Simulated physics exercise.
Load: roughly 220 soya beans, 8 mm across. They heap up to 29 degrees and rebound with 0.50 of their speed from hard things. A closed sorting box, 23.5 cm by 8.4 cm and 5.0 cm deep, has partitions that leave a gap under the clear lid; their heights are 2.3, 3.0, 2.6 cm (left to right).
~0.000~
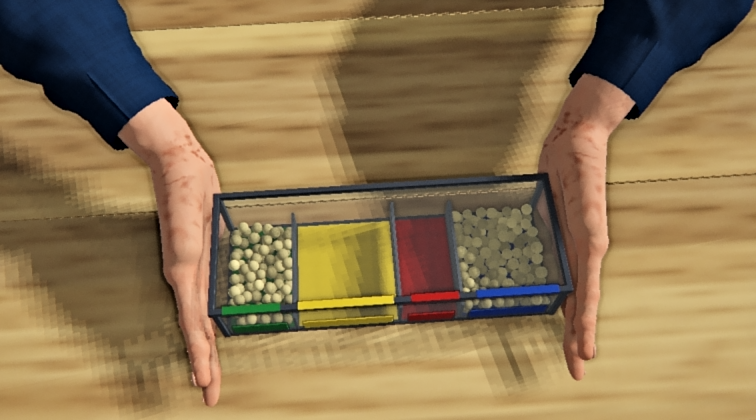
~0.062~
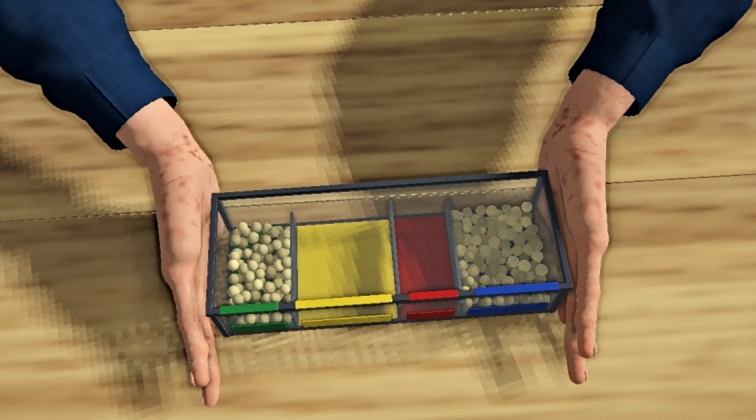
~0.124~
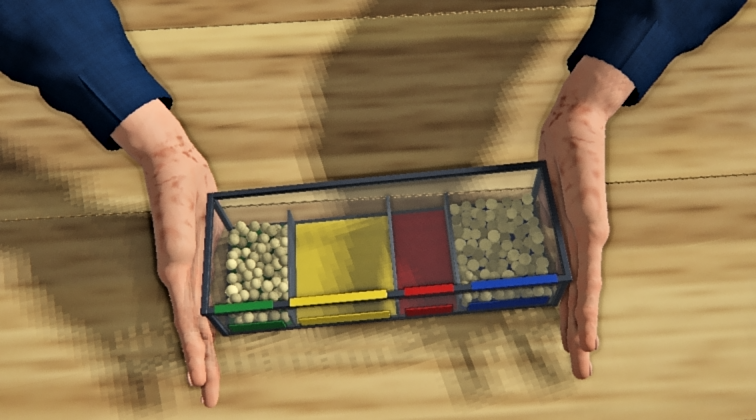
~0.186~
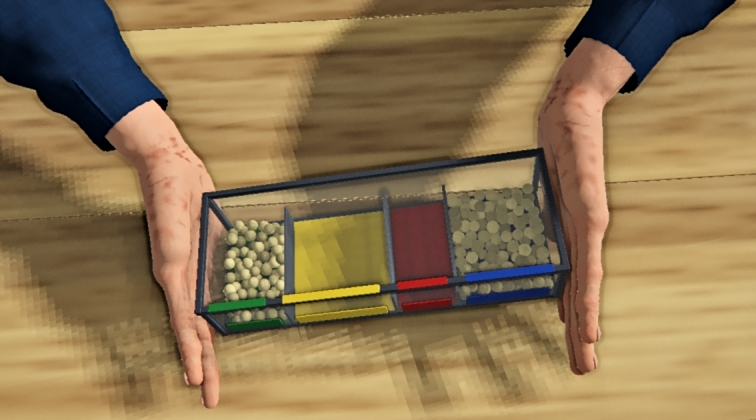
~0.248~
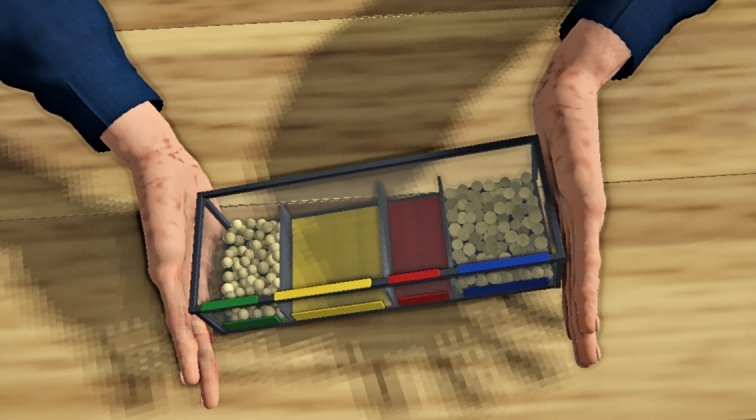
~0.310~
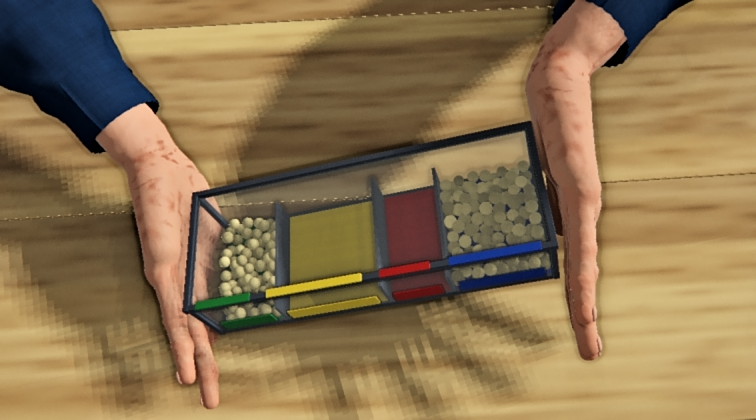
Two hands held a clear box with green, yellow, red and blue sections, pale beans in the two end ones, and steadily tilted it, raising the right side while the beans stayed in their sections.
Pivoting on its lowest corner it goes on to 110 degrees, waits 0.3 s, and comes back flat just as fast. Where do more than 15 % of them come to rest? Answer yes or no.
Red compartment: No; blue compartment: No; green compartment: Yes; yellow compartment: No.
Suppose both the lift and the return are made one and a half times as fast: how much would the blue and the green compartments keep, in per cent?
In that case blue 0, green 95.
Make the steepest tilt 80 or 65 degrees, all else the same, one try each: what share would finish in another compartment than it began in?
About 30 and 15 per cent.
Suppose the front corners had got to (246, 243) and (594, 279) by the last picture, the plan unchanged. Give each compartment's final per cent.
Red 0, blue 100, green 0, yellow 0.
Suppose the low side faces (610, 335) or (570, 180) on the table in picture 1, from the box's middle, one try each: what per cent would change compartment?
Some 35 and 35 per cent.
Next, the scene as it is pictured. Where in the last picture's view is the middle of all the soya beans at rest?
Around (253, 258).
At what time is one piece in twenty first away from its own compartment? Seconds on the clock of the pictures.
At about 1.30 s.
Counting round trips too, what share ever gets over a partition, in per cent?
About 65 per cent.
After 2.01 s, tilt 110 degrees; red 5 %, green 85 %, yellow 15 %.
After 3.14 s, tilt 55 degrees; green 95 %, yellow 5 %.
After 4.23 s, tilt 0 degrees; green 95 %, yellow 5 %.
By 5.0 s all is still; red 0 %, blue 0 %, green 95 %, yellow 5 %.
